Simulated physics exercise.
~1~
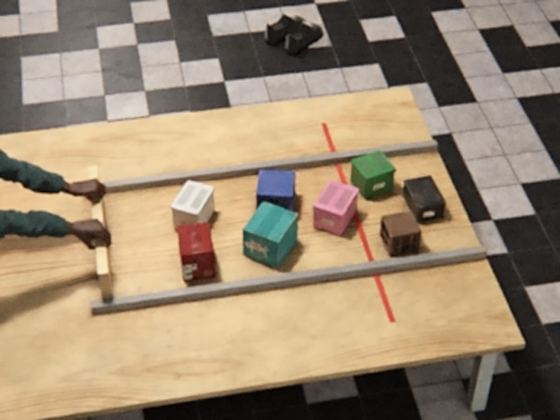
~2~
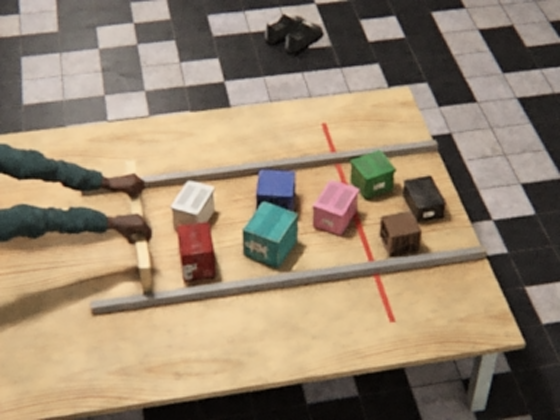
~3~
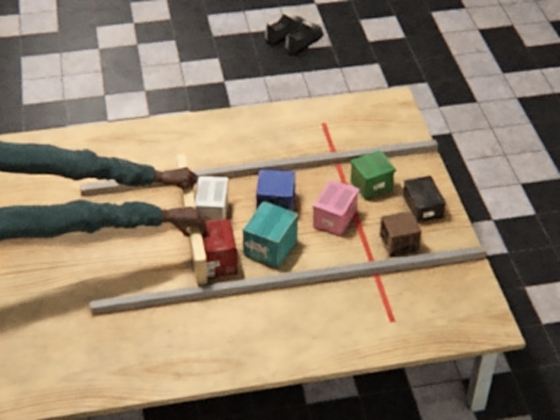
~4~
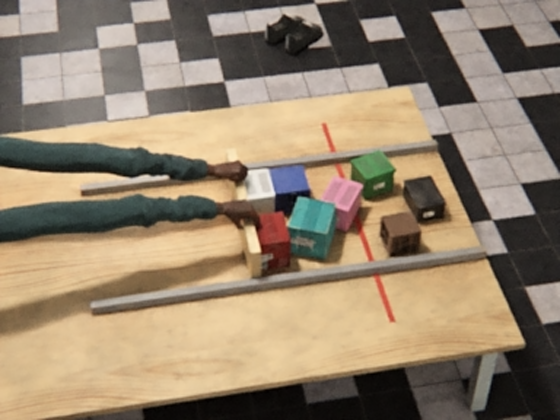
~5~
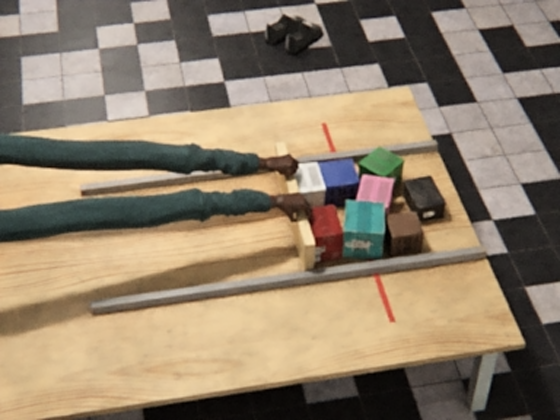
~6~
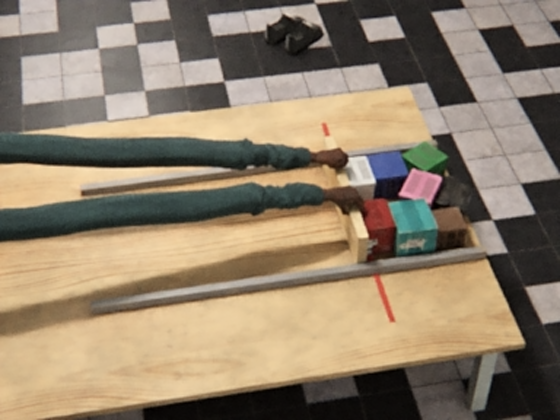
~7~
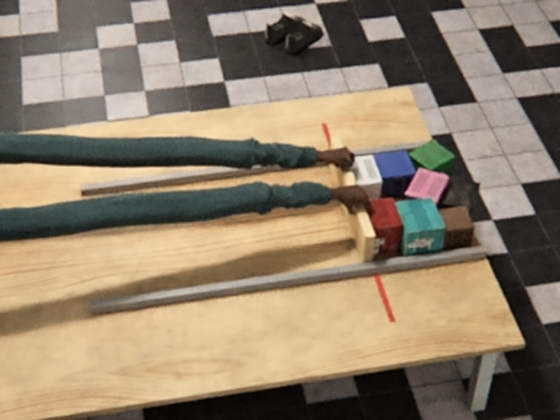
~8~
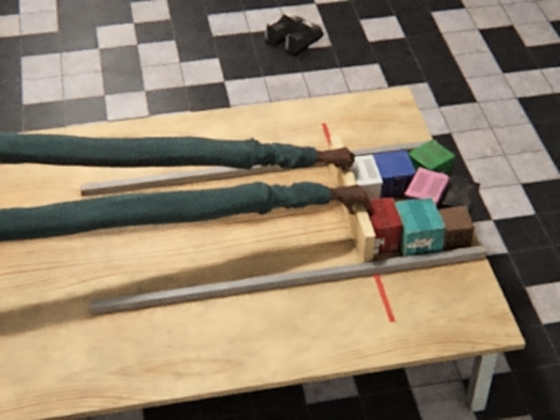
On a wooden table above a checkered floor, two hands pushed a plank to the right between two rails, gathering colourful boxes into a bunch and sliding them past a red line, until everything stopped near the table's end, with none seen falling.
